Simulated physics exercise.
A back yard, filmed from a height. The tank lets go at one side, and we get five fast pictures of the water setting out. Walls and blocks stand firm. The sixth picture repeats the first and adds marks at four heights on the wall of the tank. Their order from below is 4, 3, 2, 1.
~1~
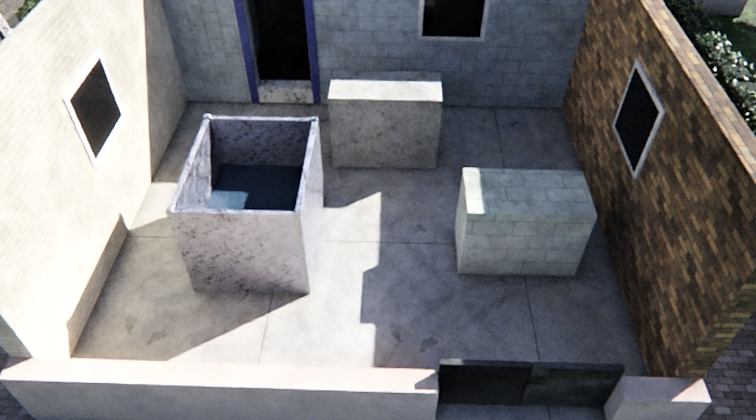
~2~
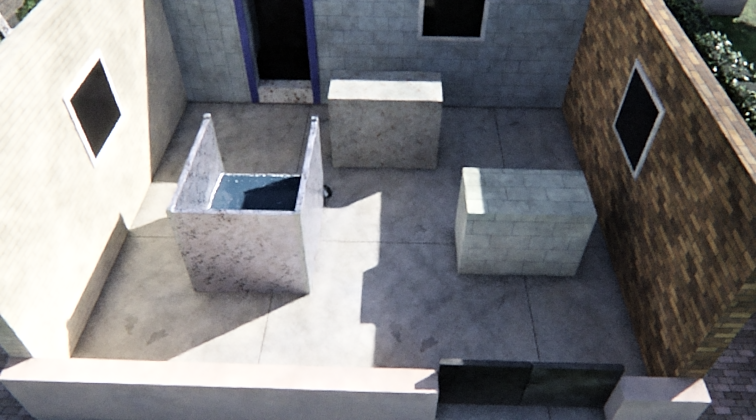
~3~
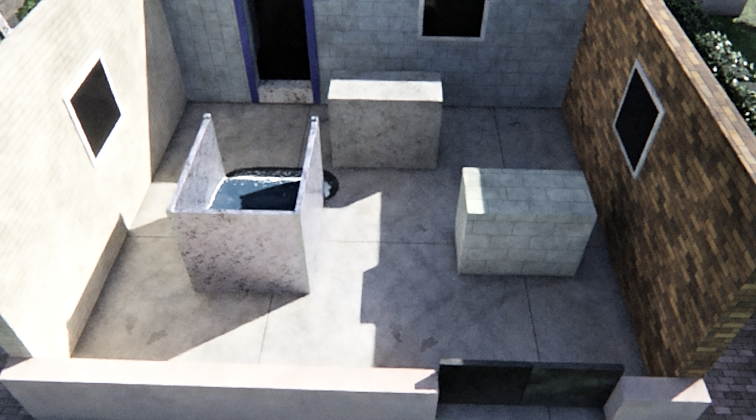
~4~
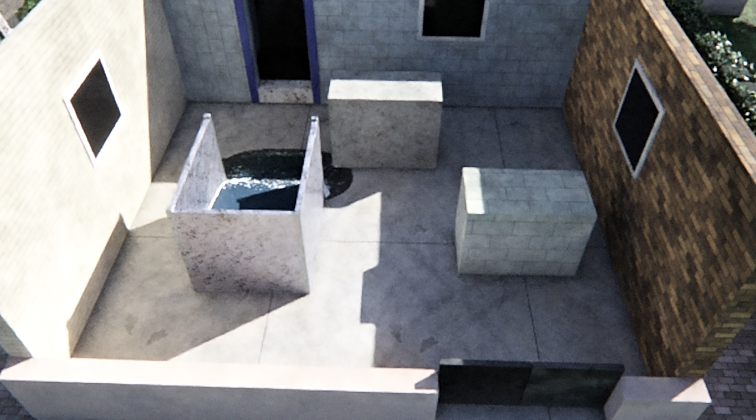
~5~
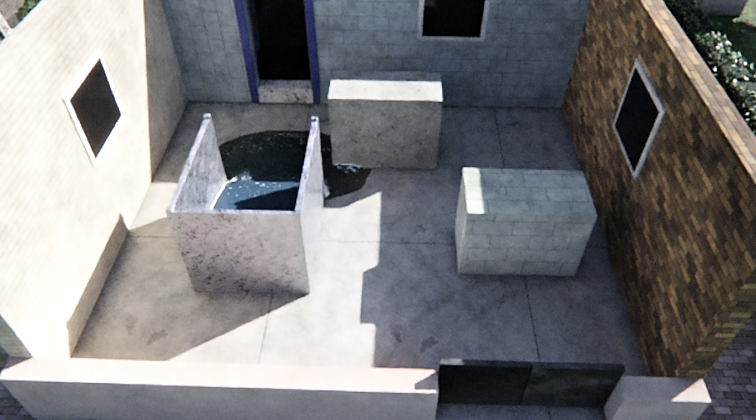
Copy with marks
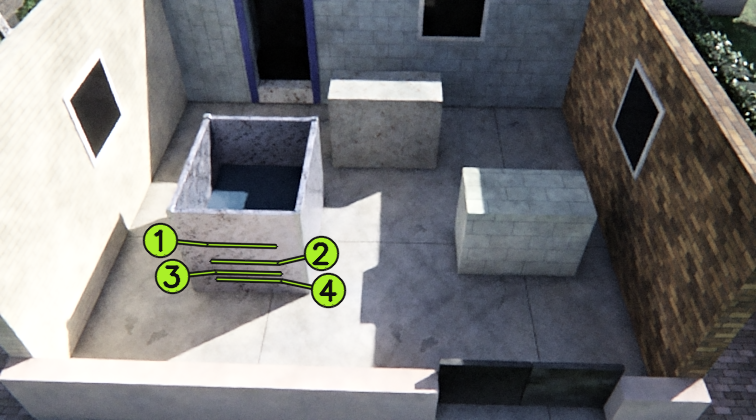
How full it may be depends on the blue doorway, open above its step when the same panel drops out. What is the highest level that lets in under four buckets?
The limit is 2.
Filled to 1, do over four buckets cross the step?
Yes, it does.
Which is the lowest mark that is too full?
Mark 1.
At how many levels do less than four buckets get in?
Three.
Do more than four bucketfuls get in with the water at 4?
No, that is safe.
On the marked copy, 1 at (241, 245); 2 at (245, 262); 3 at (247, 273); 4 at (249, 280); from the bottom up 4, 3, 2, 1.
With 1, about 9 bucketfuls get in.
With 2, a splash gets over, under a bucket.
With 3, nothing gets over.
With 4, nothing gets over.
